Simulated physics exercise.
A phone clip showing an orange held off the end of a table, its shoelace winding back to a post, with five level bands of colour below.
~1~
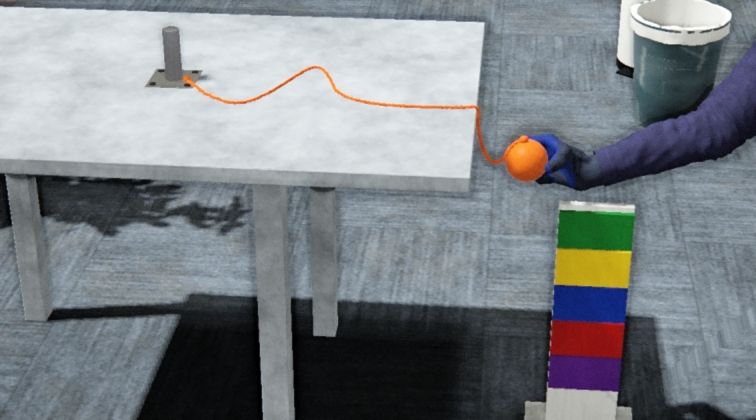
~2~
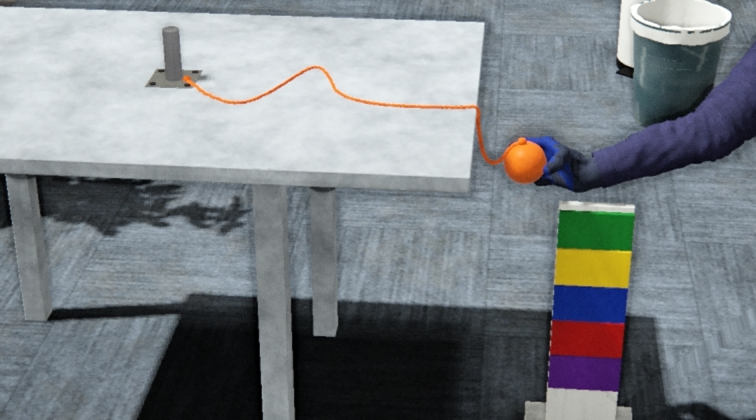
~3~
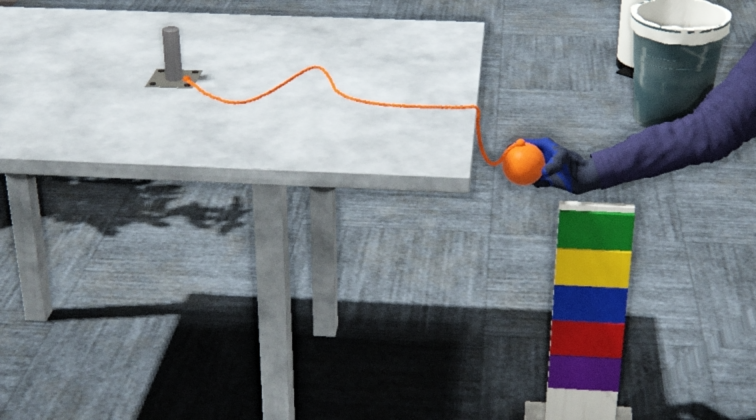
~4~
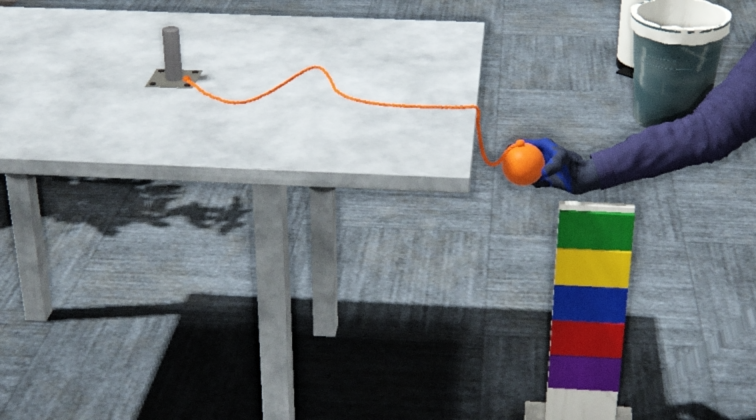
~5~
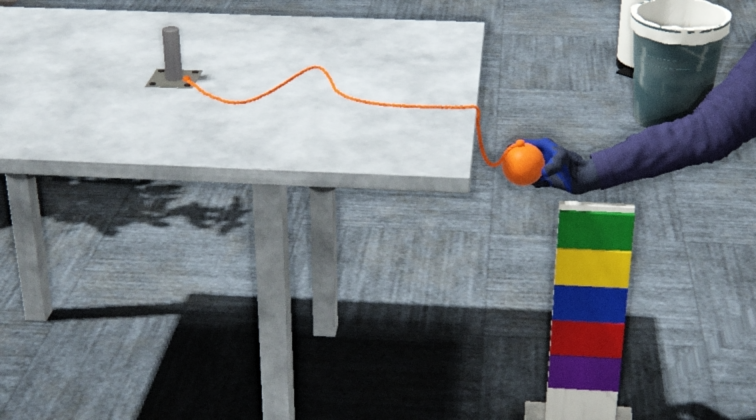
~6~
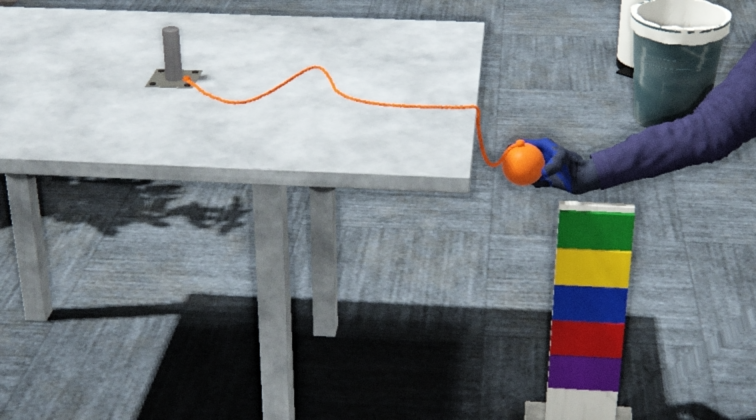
The video shows a gloved hand holding an orange ball-like object beside a table, its orange cord winding across the tabletop to a post, above five coloured bands; the hand shifts very slightly at first, then everything stays nearly still.
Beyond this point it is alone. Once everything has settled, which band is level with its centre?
The red band.
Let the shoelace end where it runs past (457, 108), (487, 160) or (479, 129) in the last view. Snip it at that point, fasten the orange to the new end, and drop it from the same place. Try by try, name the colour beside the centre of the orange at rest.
Try 1 - green; try 2 - blue; try 3 - yellow.
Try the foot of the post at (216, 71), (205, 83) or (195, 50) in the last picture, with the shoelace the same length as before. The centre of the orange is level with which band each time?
Purple; purple; red.
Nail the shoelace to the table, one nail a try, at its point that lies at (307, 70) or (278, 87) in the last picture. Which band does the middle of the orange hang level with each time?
Try one: Yellow. Try two: Blue.
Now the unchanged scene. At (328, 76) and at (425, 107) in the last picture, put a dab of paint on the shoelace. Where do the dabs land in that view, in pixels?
The first settles around (424, 86), the second around (476, 170).
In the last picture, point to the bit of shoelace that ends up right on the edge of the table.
At (343, 95), roughly.
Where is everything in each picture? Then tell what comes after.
Orange (526, 160); green (596, 232); yellow (593, 269); blue (590, 305); red (587, 340); purple (584, 374), in the first frame.
Orange (525, 163); shoelace through (210, 95) (279, 87) (328, 76) (377, 104) (473, 110), in the second frame.
Orange (524, 164), in the third frame.
Orange (523, 164); shoelace through (210, 95) (279, 87) (328, 76) (377, 104) (473, 110), in the fourth frame.
Orange (523, 164), in the fifth frame.
Orange (523, 164); shoelace through (210, 95) (279, 87) (328, 76) (377, 104) (473, 110), in the sixth frame.
A little later, orange near (474, 285); level with blue.
Next, orange near (451, 305); level with red.
When it is over, orange near (467, 316); level with red. Its middle rests at the red band.
